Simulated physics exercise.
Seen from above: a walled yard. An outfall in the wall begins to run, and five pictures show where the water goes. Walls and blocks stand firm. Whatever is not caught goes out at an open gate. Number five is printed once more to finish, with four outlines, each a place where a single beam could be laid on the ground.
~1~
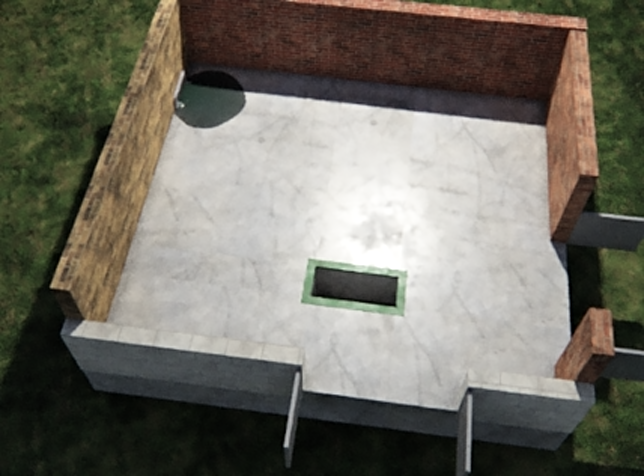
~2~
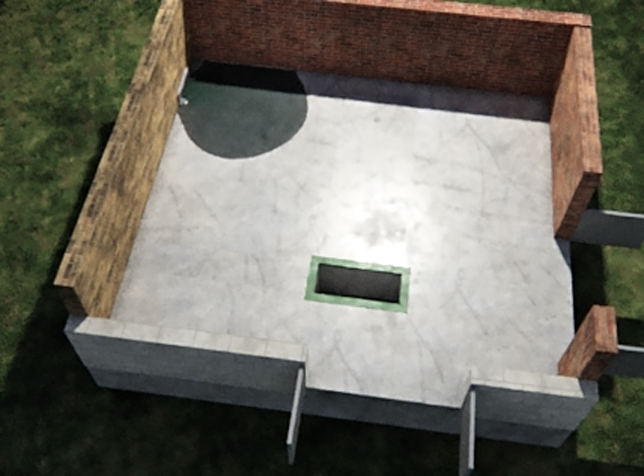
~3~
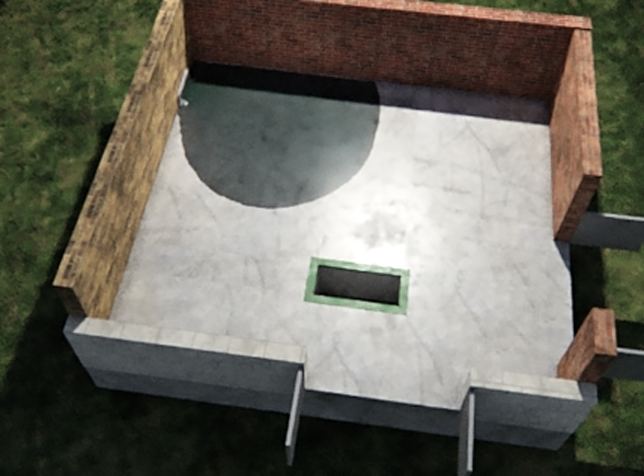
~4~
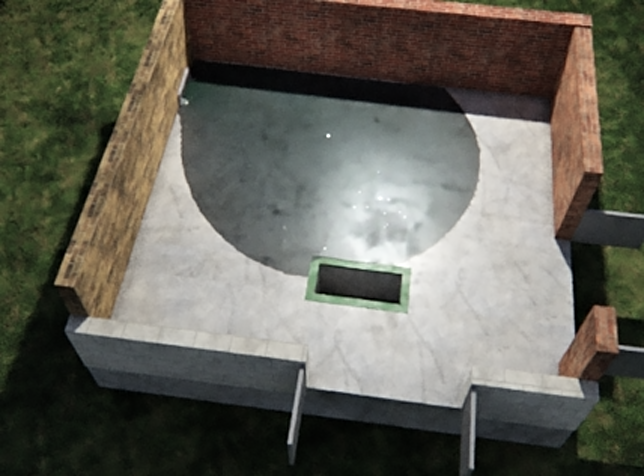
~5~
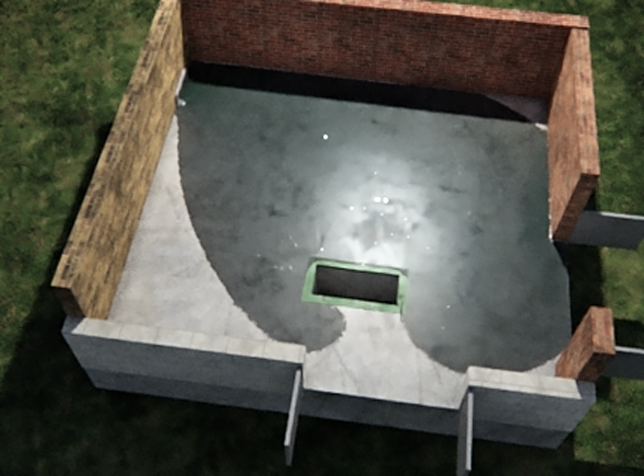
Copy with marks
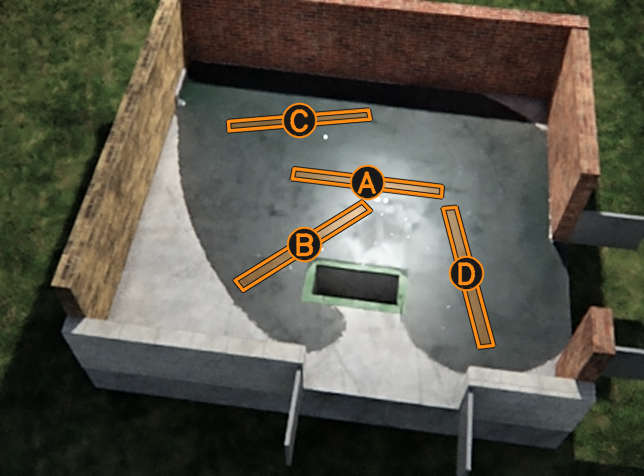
Walled yard seen from above, dark water spreading from the top left corner across the pale floor and reaching a green-edged drain.
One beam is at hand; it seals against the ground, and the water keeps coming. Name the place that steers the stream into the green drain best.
Position D does it best.
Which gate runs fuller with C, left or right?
The right gate.
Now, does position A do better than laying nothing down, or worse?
Worse.
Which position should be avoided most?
B it is.
In orange, A from (293, 173) to (441, 191); B from (239, 285) to (366, 206); C from (228, 126) to (369, 114); D from (449, 207) to (486, 346).
Choosing A, about 14 % of the stream goes into the green drain, about 86 % out by the gates.
Choosing B, about 2 % of the stream goes into the green drain, about 98 % out by the gates.
Choosing C, about 12 % of the stream goes into the green drain, about 88 % out by the gates.
Choosing D, about 25 % of the stream goes into the green drain, about 75 % out by the gates.
